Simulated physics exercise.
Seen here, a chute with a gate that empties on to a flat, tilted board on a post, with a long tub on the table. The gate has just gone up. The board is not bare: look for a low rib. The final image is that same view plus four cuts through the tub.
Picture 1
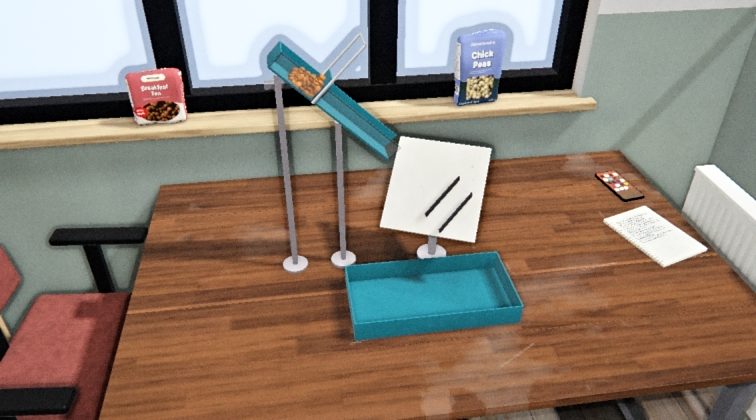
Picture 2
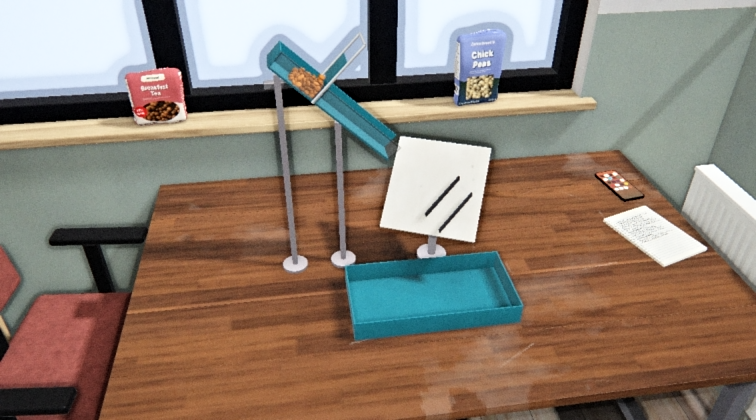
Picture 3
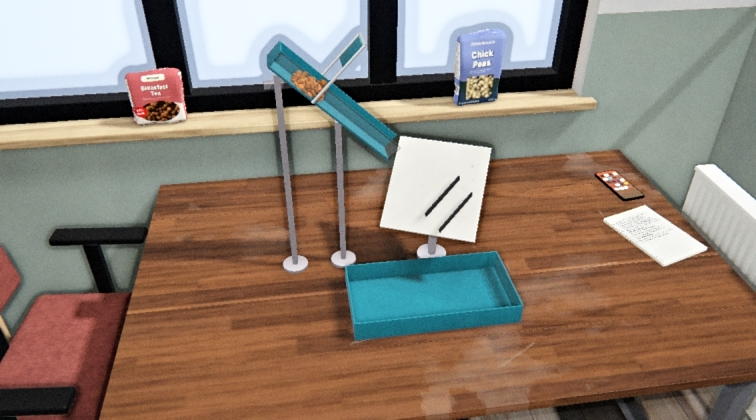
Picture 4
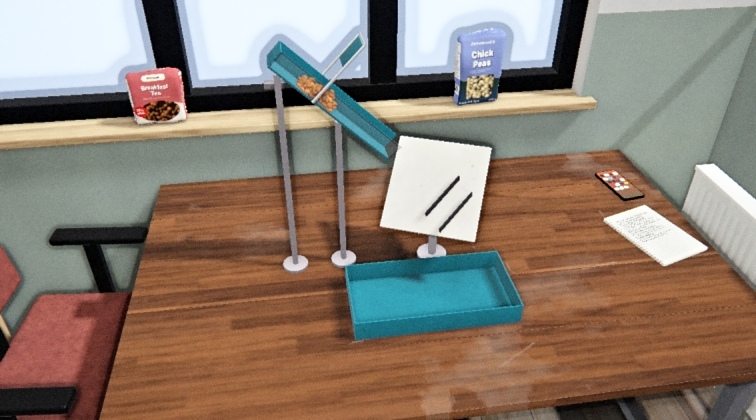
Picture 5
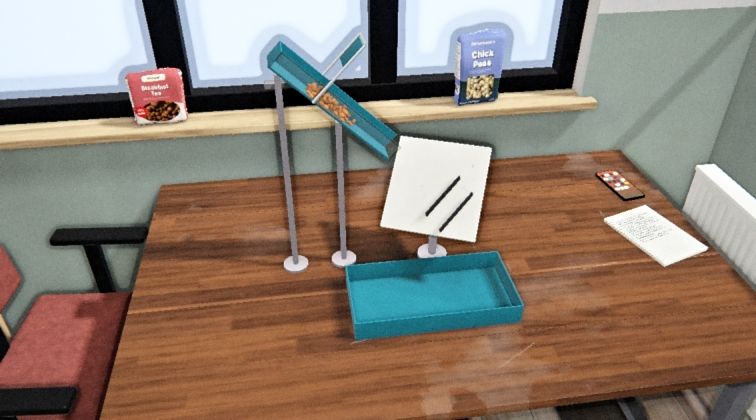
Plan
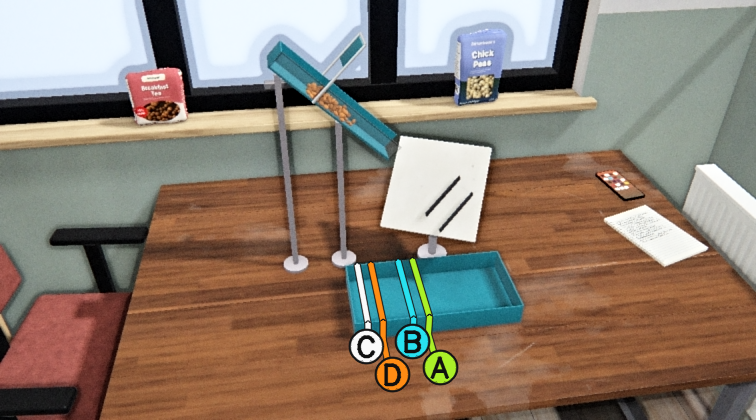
In the video, a raised gate sits over a sloping teal chute as a clump of small brown pieces slides partway down it, above a tilted white board with two dark ribs and an empty teal tub on a wooden table.
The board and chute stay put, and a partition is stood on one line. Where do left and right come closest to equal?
B works best here.
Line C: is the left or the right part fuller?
The right side.
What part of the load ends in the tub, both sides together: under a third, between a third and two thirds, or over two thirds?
It is over two thirds.
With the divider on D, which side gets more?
More lands on the right.
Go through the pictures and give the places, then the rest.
Load behind the gate (306, 83), bits of cat kibble; lip of the chute (386, 154), sloping fairly steeply, in the first frame.
Middle of the board (436, 187), tilted fairly steeply; middle of its low edge (426, 234); of its high edge (445, 142), in the second frame.
Front corners of the tub (355, 324) and (523, 306), empty; front of the load (320, 92), in the third frame.
Middle of the load (317, 91); its front (333, 108), roughly a quarter of the way to the lip; rib from (472, 192) to (439, 230); rib from (459, 175) to (425, 213), in the fourth frame.
Middle of the load (328, 101); its front (354, 122), roughly half of the way to the lip, in the fifth frame.
On the marked copy, line A crosses the front rim at (429, 316); line B crosses the front rim at (413, 317); line C crosses the front rim at (367, 322); line D crosses the front rim at (383, 321).
For line A, of what is caught, every piece on the left of the divider, not one piece on the right.
For line B, of what is caught, roughly half on the left of the divider, roughly half on the right.
For line C, of what is caught, not one piece on the left of the divider, every piece on the right.
For line D, of what is caught, not one piece on the left of the divider, every piece on the right.
